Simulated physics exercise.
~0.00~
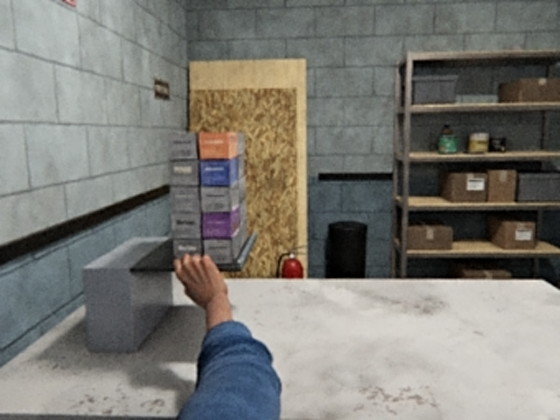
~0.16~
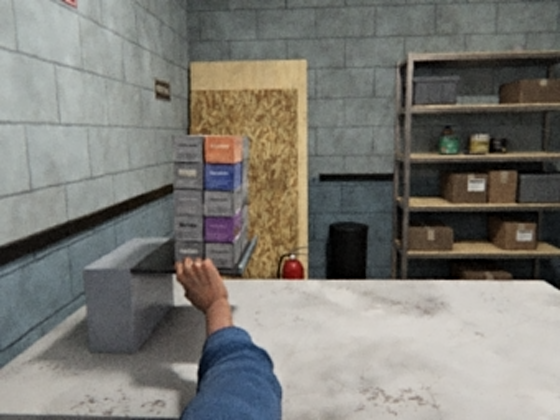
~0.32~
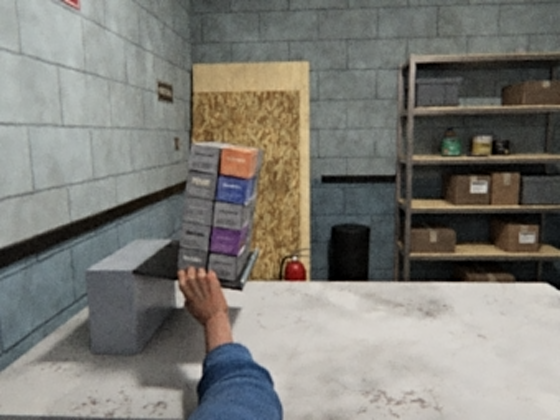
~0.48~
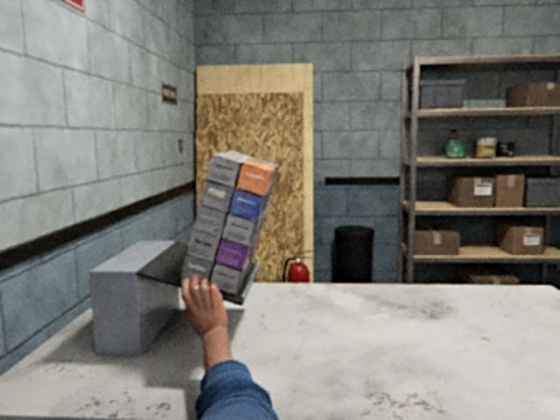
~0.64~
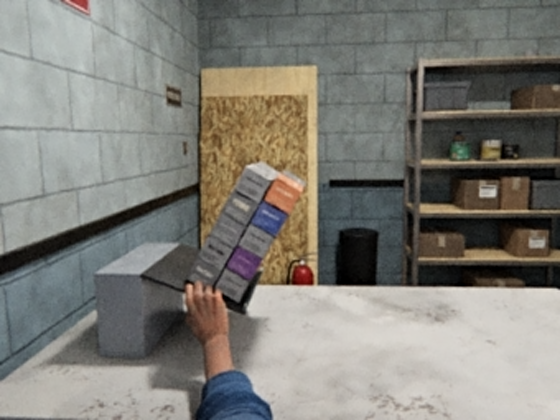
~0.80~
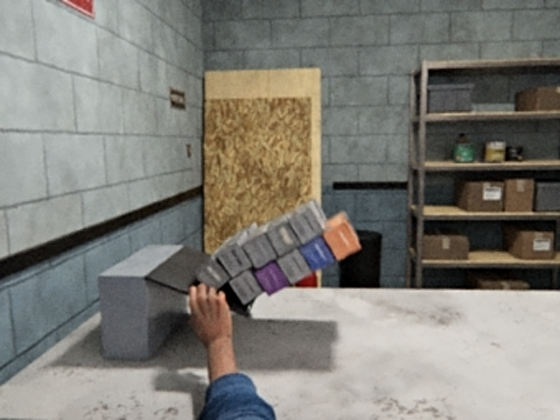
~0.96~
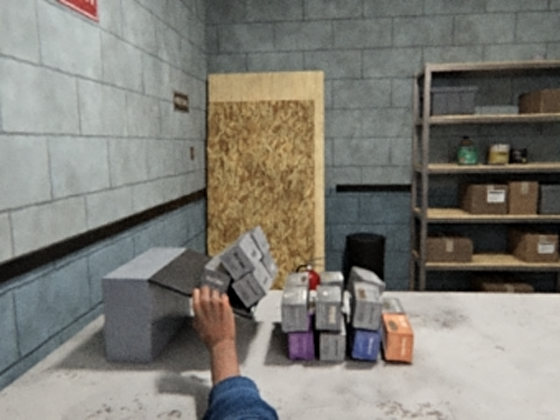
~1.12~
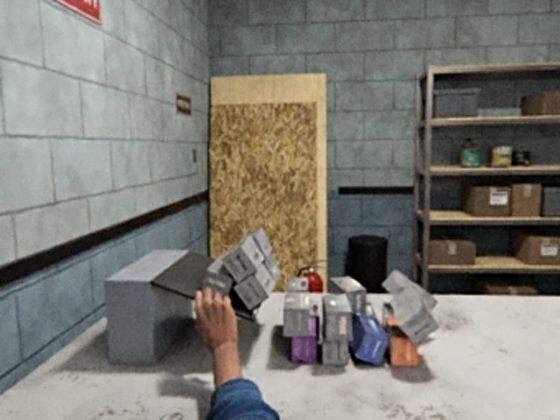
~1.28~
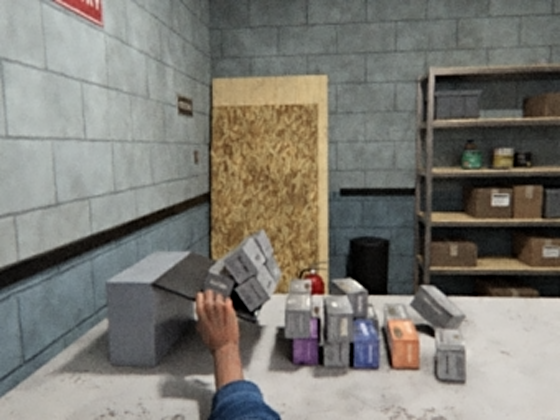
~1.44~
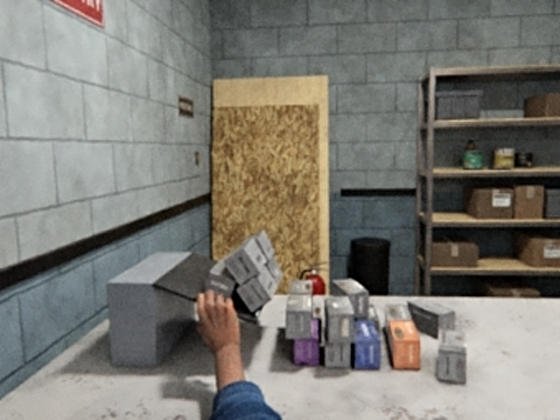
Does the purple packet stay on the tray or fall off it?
The purple packet falls off the tray. It ends up lying on the tabletop among the other fallen packets.
